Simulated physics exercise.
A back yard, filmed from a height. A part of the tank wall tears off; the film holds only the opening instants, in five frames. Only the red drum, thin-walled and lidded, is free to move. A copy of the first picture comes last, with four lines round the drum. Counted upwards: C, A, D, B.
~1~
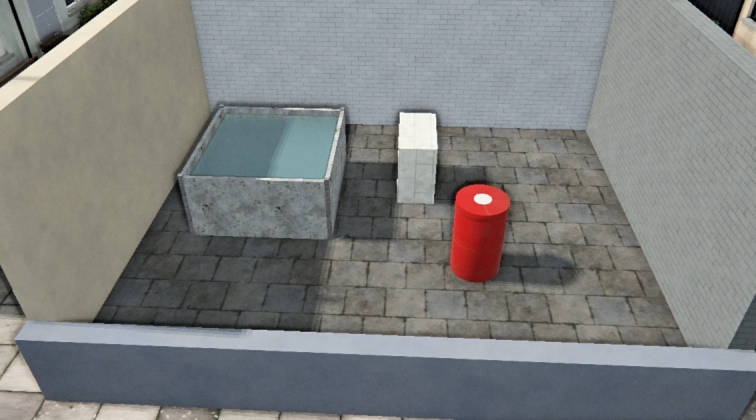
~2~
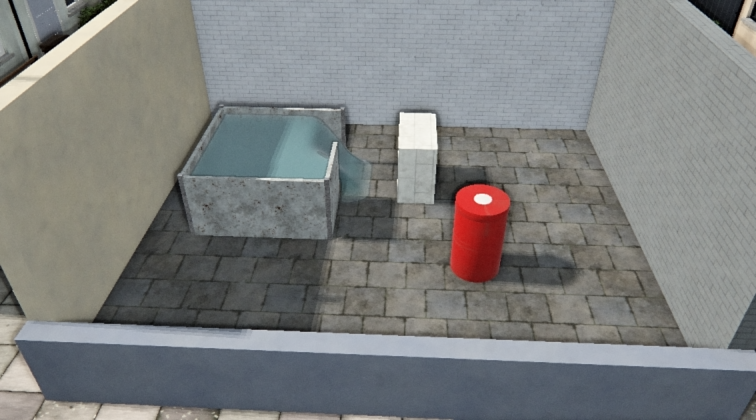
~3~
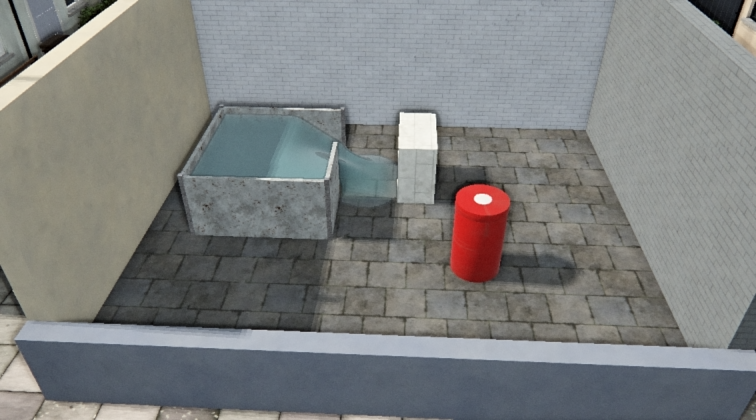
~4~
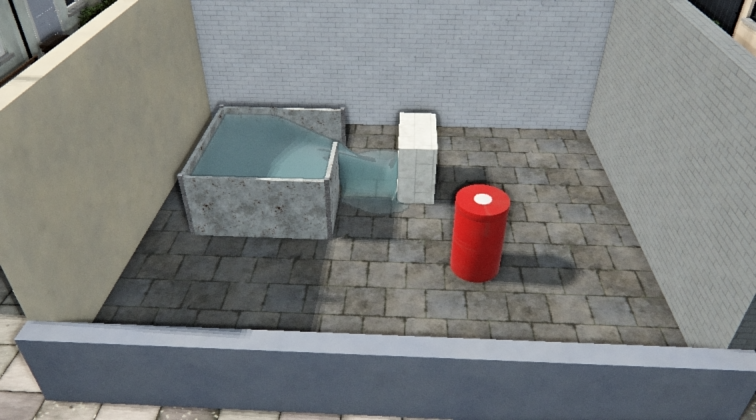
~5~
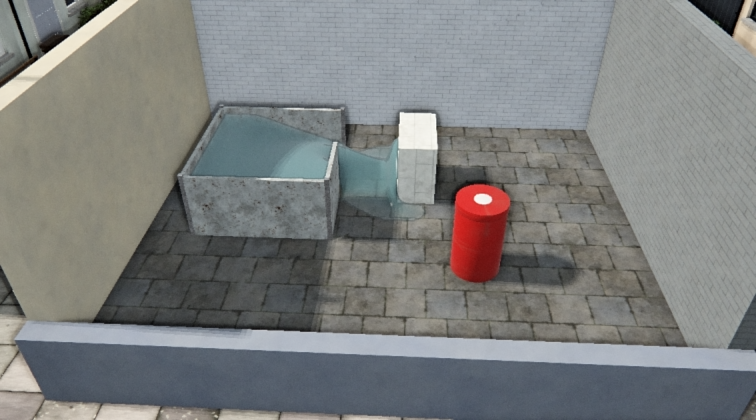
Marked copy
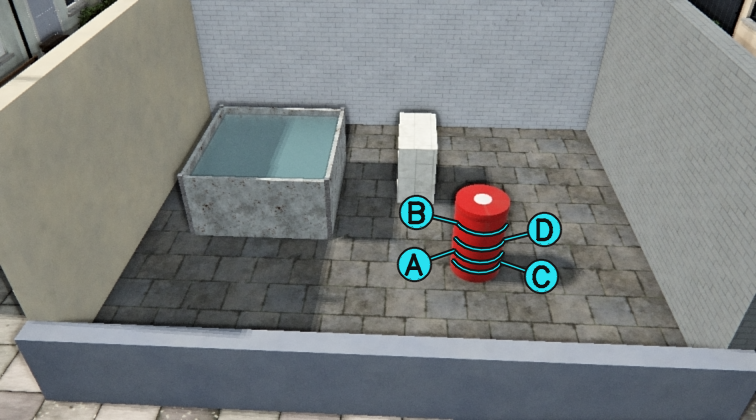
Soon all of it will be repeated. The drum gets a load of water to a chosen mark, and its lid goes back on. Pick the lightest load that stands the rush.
It is C.
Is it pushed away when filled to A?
No.
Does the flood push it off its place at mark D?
No, that is safe.
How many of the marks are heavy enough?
All of them.
On the marked copy, A at (479, 262); B at (483, 234); C at (478, 272); D at (481, 249); from the bottom up C, A, D, B.
For mark A, it does not move.
For mark B, it does not move.
For mark C, it does not move.
For mark D, it does not move.
